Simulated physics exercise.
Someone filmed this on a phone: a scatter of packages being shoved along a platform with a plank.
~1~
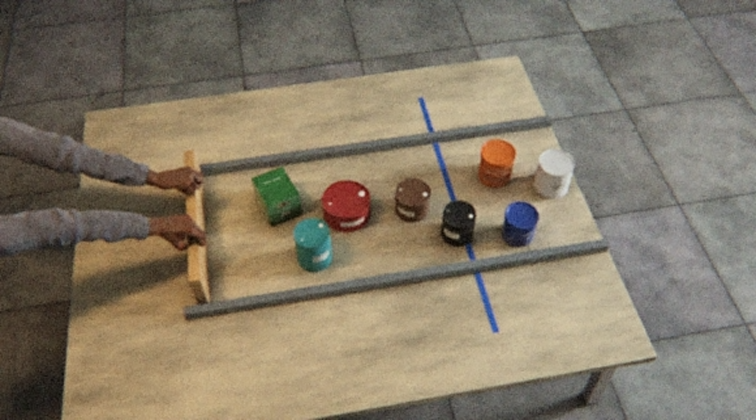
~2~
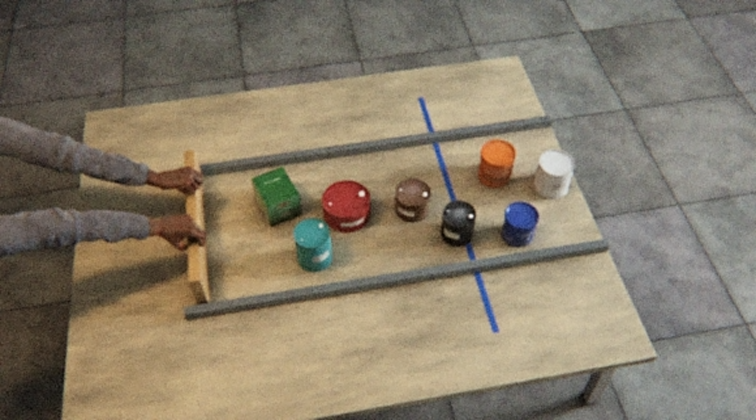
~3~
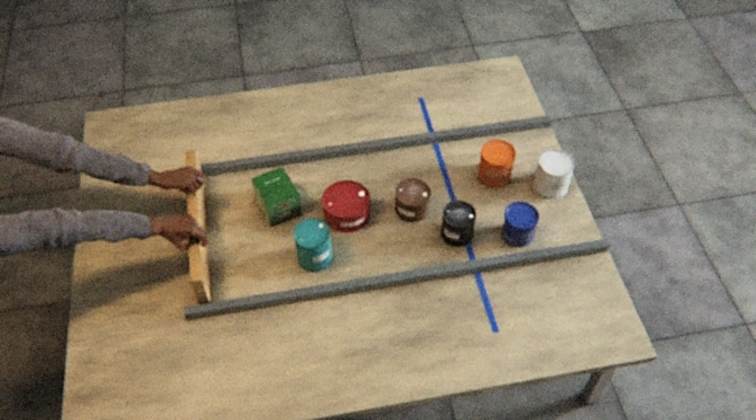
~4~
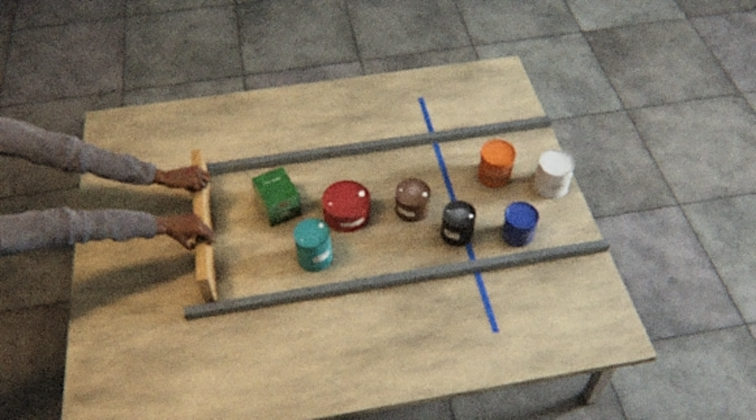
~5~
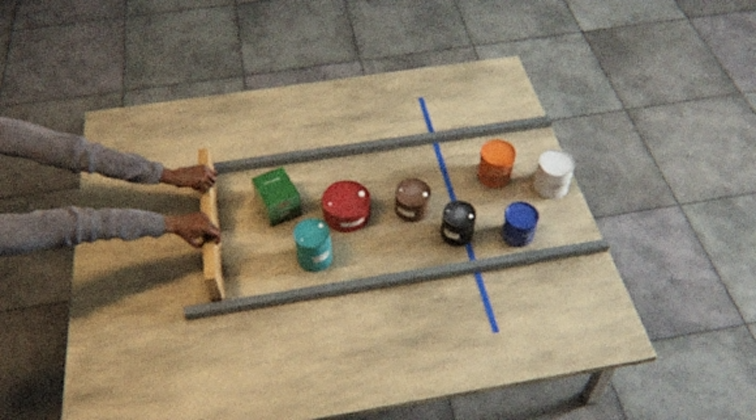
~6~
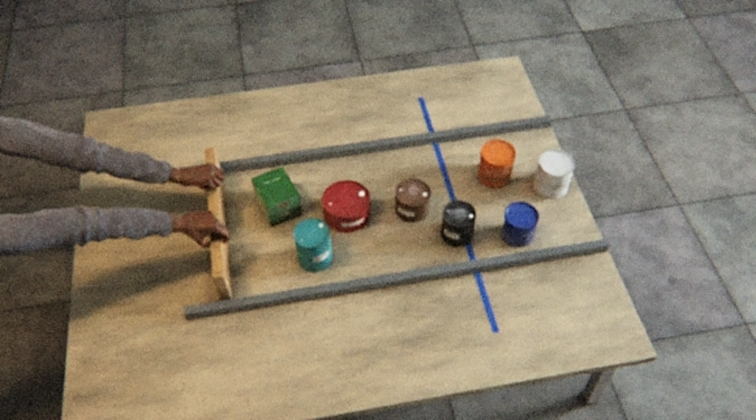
Two hands slide a wooden plank slightly right toward several unmoving containers on a table.
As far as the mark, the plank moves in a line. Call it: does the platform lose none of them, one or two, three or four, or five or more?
It loses none.
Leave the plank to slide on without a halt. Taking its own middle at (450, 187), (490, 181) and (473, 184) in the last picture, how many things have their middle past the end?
In that order 0, 1 and 0.
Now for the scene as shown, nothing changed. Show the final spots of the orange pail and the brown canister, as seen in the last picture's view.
The orange pail comes to rest close to (520, 151), while the brown canister rests close to (547, 199).
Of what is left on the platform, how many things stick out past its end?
The total here is 0.
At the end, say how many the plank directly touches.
That makes 2.
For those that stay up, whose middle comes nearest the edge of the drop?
White canister.
Soon after, none off yet; white canister at rest near (554, 174); blue pail at rest near (520, 225); orange pail at rest near (496, 164).
At rest, the number that fall off is zero.
